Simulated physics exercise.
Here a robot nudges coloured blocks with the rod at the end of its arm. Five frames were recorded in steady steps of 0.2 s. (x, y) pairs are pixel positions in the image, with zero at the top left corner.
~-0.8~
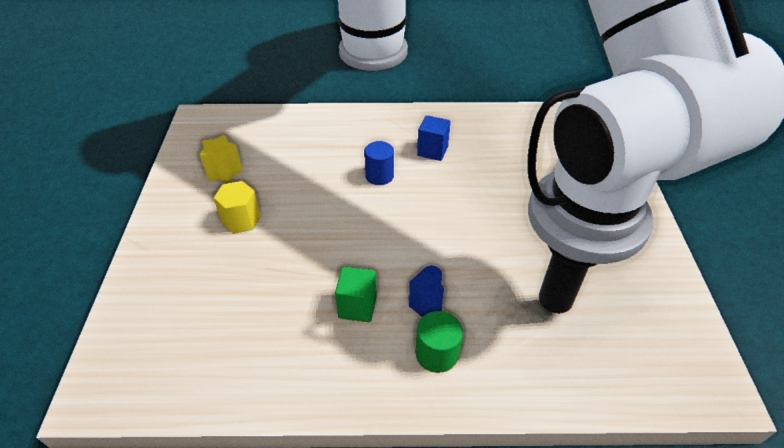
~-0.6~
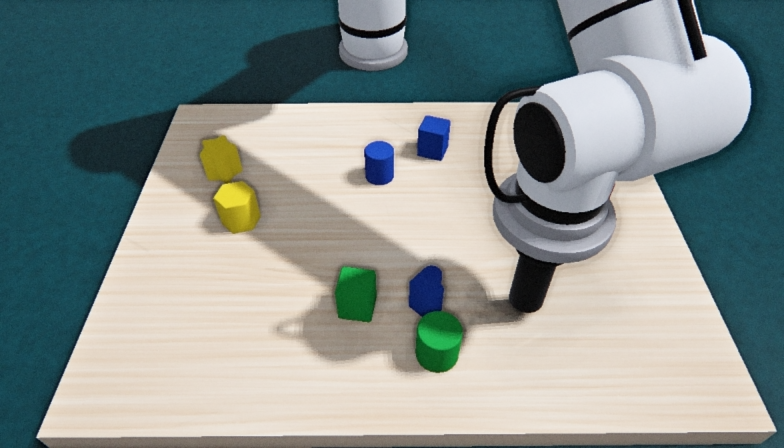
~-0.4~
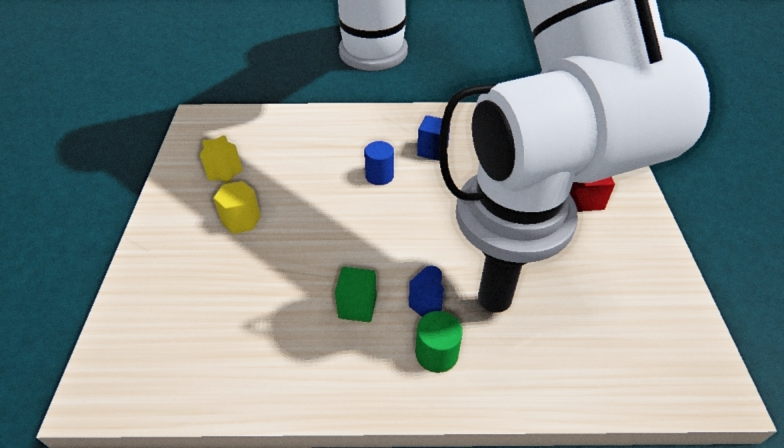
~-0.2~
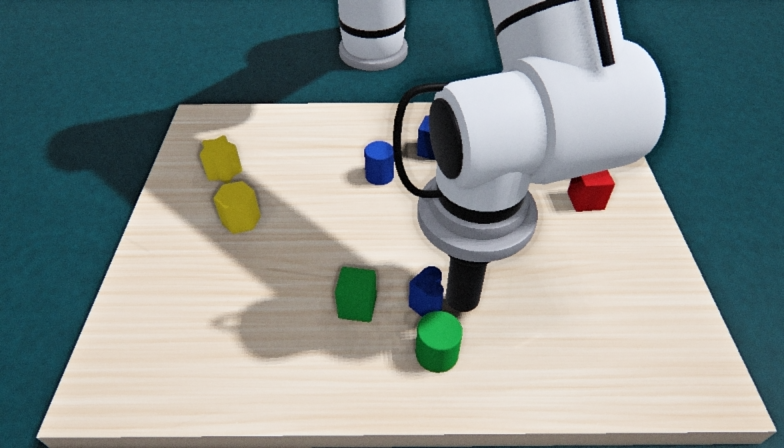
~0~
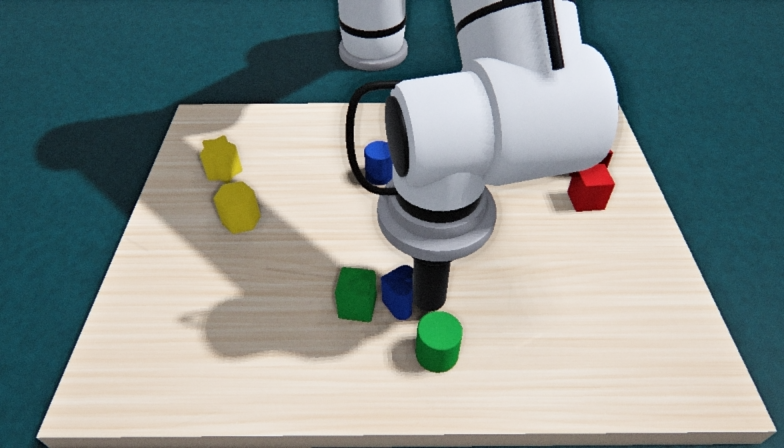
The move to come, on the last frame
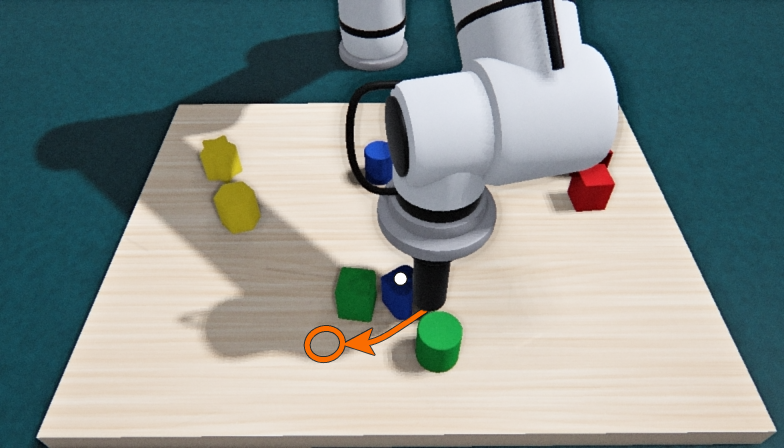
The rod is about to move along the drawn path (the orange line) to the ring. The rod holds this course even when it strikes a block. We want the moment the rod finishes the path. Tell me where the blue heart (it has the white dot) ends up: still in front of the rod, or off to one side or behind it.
I think it loses its spot in front.
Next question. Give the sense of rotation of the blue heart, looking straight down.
From overhead, clockwise.
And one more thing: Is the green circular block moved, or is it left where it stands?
The green circular block does not move.
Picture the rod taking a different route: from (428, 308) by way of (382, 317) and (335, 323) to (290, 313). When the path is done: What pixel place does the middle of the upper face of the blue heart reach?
I'd say the blue heart ends with its top centre at (286, 264).
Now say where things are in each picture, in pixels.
The first frame shows rod's lower end at (555, 300); green square piece at (355, 281); blue heart at (429, 280); green circular block at (440, 329).
The second frame shows rod at (526, 299); blocks still.
The third frame shows rod at (495, 299); blocks still.
The fourth frame shows rod at (463, 298); blocks still.
The fifth frame shows rod at (429, 298); green square piece at (355, 281); blue heart at (401, 279); green circular block at (440, 329).
Drawn move, from (428, 308) over (398, 328) and (364, 344) to (325, 344); the dot is on the blue heart.
On the path given first. One third of the way, rod at (397, 319); green square piece at (347, 279); blue heart at (380, 283), turned 45° clockwise.
Two thirds of the way, rod at (362, 334); green square piece at (344, 278); blue heart at (377, 286), turned 55° clockwise.
At the end, rod at (323, 334); green square piece at (344, 278); blue heart at (377, 286), turned 55° clockwise; green circular block still.
